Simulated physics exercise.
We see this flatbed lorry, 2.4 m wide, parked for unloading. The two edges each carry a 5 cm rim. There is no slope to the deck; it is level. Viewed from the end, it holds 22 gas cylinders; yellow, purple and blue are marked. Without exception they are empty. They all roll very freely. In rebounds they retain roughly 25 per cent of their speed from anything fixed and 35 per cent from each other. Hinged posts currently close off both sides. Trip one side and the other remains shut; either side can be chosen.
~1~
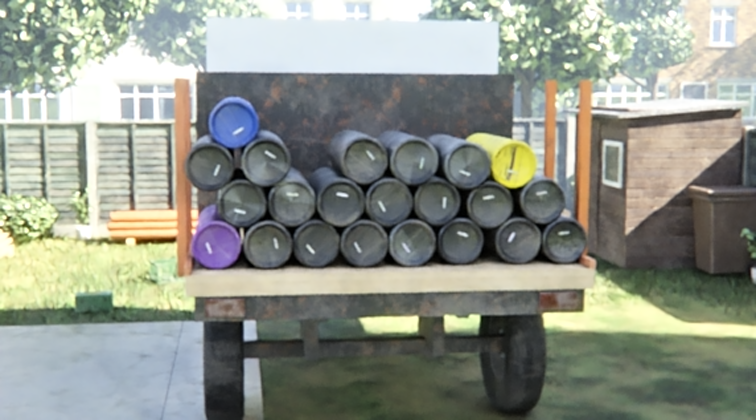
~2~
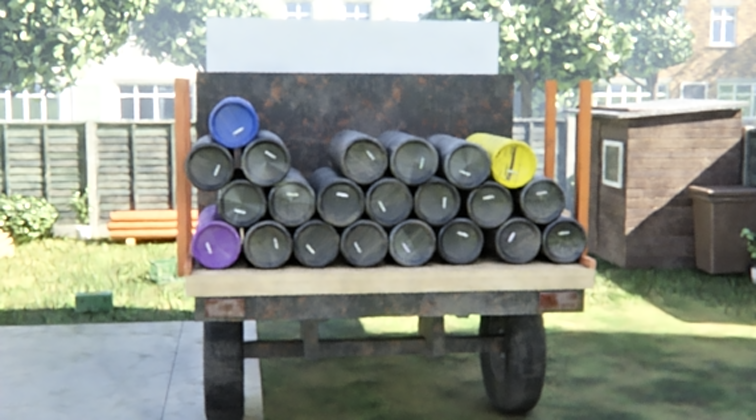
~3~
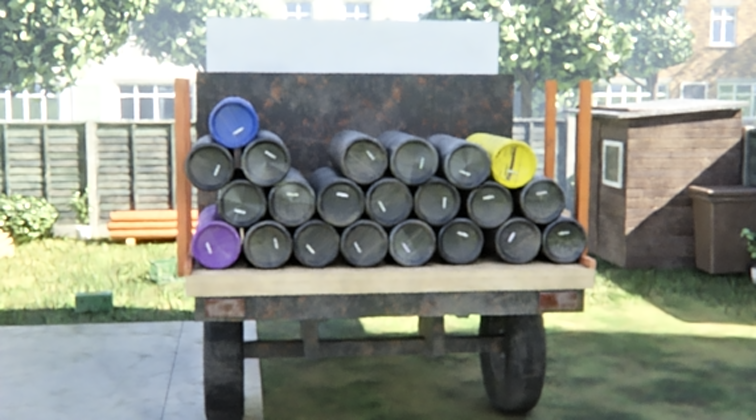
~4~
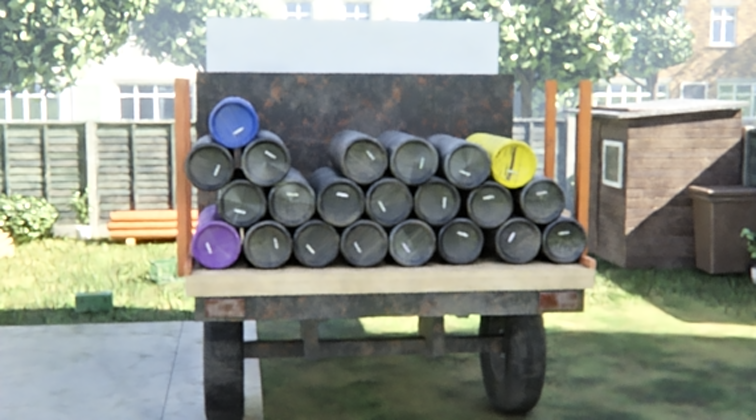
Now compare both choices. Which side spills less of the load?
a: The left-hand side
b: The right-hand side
(b) The right-hand side.
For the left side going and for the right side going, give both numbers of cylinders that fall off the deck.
If the left goes, 2; if the right goes, 0.
With the left side gone, after 0.6 s, yellow is up on others, 45 cm from the right edge; purple is on the deck, 15 cm from the left edge, rolling left; blue is dropping off the left side; 2 of 22 are off.
With the left side gone, finally, yellow is up on others, 45 cm from the right edge; purple is on the deck, 15 cm from the left edge; blue is on the ground to the left; 2 of 22 are off.
With the right side gone, after 0.6 s, yellow is up on others, 45 cm from the right edge; purple is on the deck, 15 cm from the left edge; blue is up on others, 30 cm from the left edge; 0 of 22 are off.
With the right side gone, finally, yellow is up on others, 45 cm from the right edge; purple is on the deck, 15 cm from the left edge; blue is up on others, 30 cm from the left edge; 0 of 22 are off.
